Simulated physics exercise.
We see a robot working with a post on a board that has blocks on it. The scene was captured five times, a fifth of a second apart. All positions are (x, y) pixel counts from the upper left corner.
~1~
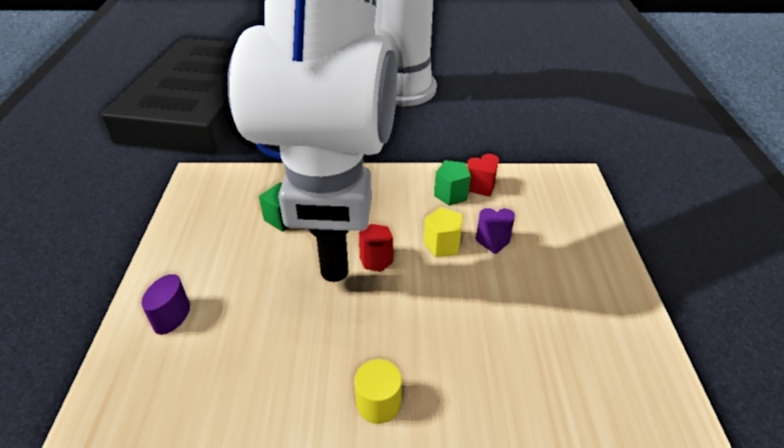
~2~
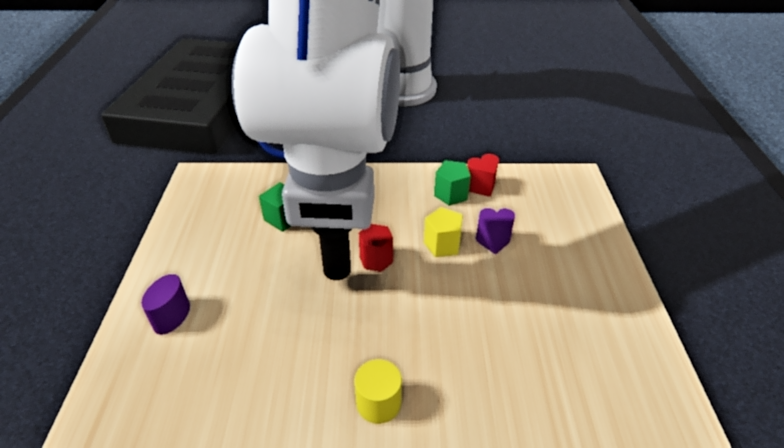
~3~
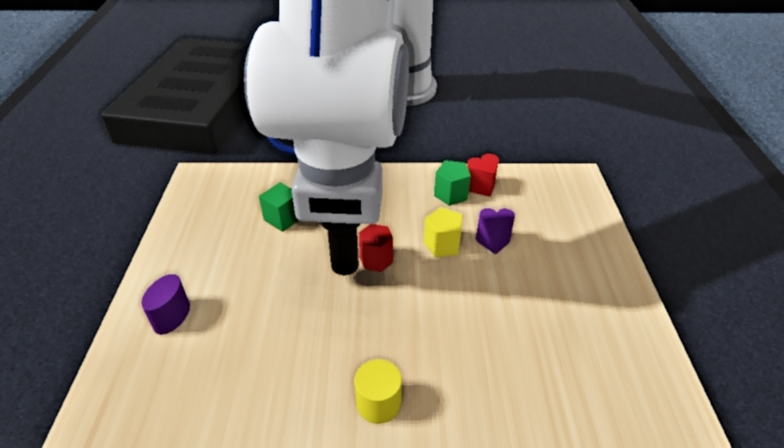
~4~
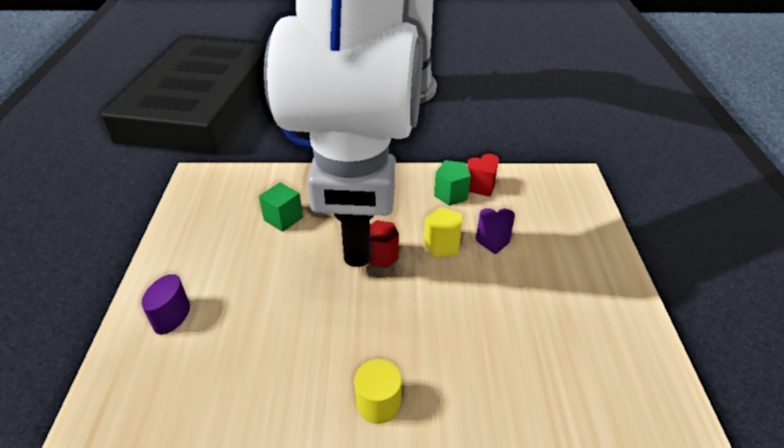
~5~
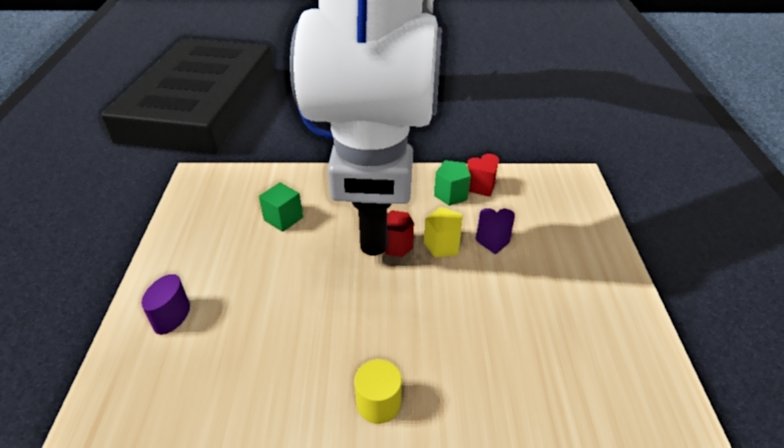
On a wooden board scattered with colored blocks, a robot arm moved its black post right and slightly away, meeting the red block and pushing it a short way toward the yellow five-sided one.
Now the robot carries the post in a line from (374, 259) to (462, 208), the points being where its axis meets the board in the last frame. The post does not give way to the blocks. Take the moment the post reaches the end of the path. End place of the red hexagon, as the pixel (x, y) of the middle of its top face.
Most likely (468, 168).
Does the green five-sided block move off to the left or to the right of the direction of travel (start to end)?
Off to the left side.
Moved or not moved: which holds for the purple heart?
The purple heart is left alone.
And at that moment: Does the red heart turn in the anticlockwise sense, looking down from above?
Going by the path, no.
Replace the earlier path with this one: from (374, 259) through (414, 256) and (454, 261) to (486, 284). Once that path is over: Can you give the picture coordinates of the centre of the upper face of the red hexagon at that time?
In the picture, that point is around (416, 211).
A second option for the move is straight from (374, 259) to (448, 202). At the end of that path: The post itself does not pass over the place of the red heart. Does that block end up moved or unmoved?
It ends up somewhere else.
What follows on the original path. One third of the way, post at (405, 229); red hexagon at (424, 202), turned 20° anticlockwise.
Two thirds of the way, post at (435, 212); red hexagon at (449, 184), turned 40° anticlockwise; green five-sided block at (456, 167), turned 15° anticlockwise.
At the end, post at (463, 196); red hexagon at (468, 168), turned 70° anticlockwise; yellow five-sided block in place; green five-sided block at (459, 151), turned 45° anticlockwise; red heart at (490, 156), turned 60° clockwise; purple heart in place.
